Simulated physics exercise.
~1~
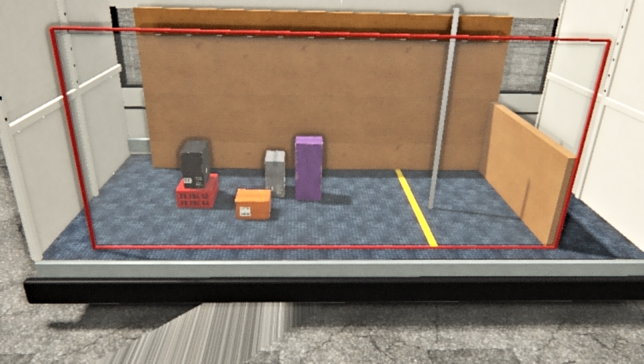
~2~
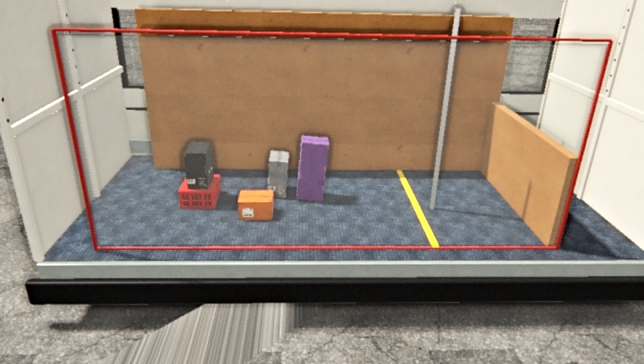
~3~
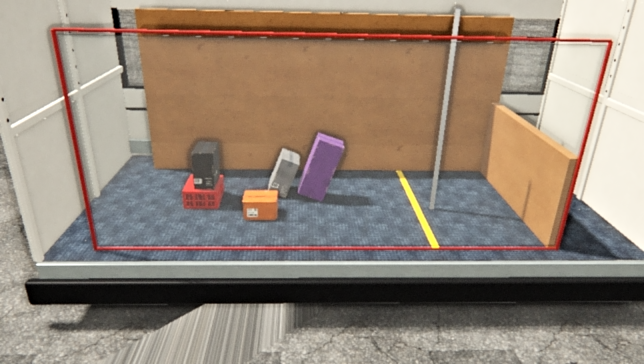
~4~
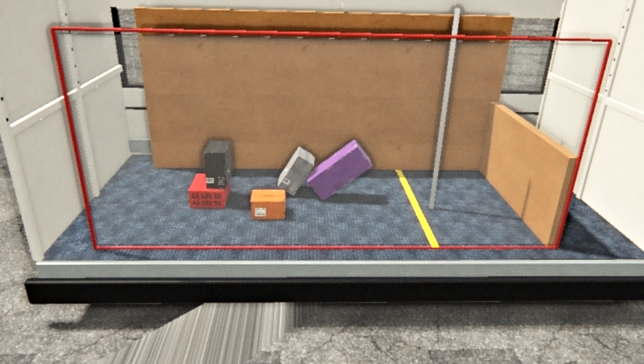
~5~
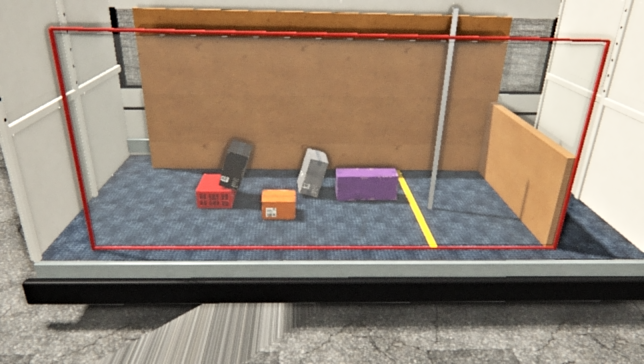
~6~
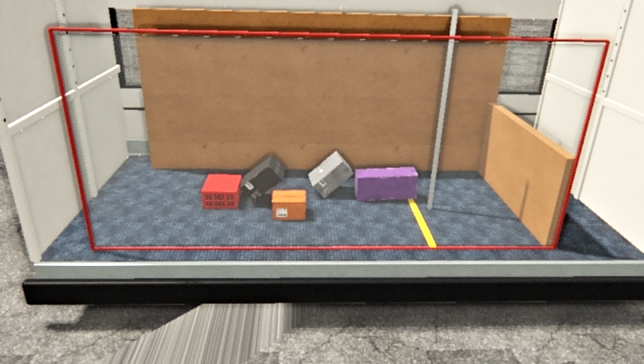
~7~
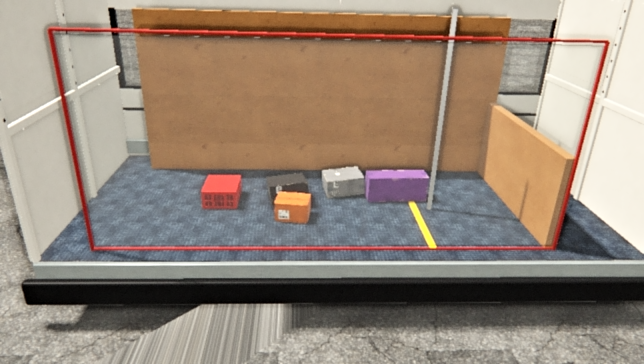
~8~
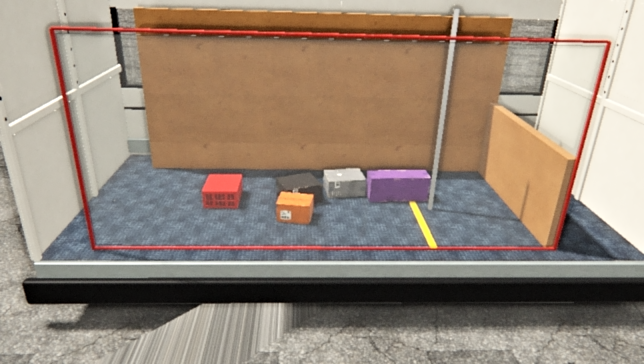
In this clip, items in an open bay slide right as the purple box, grey pack and black carton tip onto their sides, the purple one landing first; the orange carton and red crate shift less, and all settle with the purple box's middle just short of the yellow line.
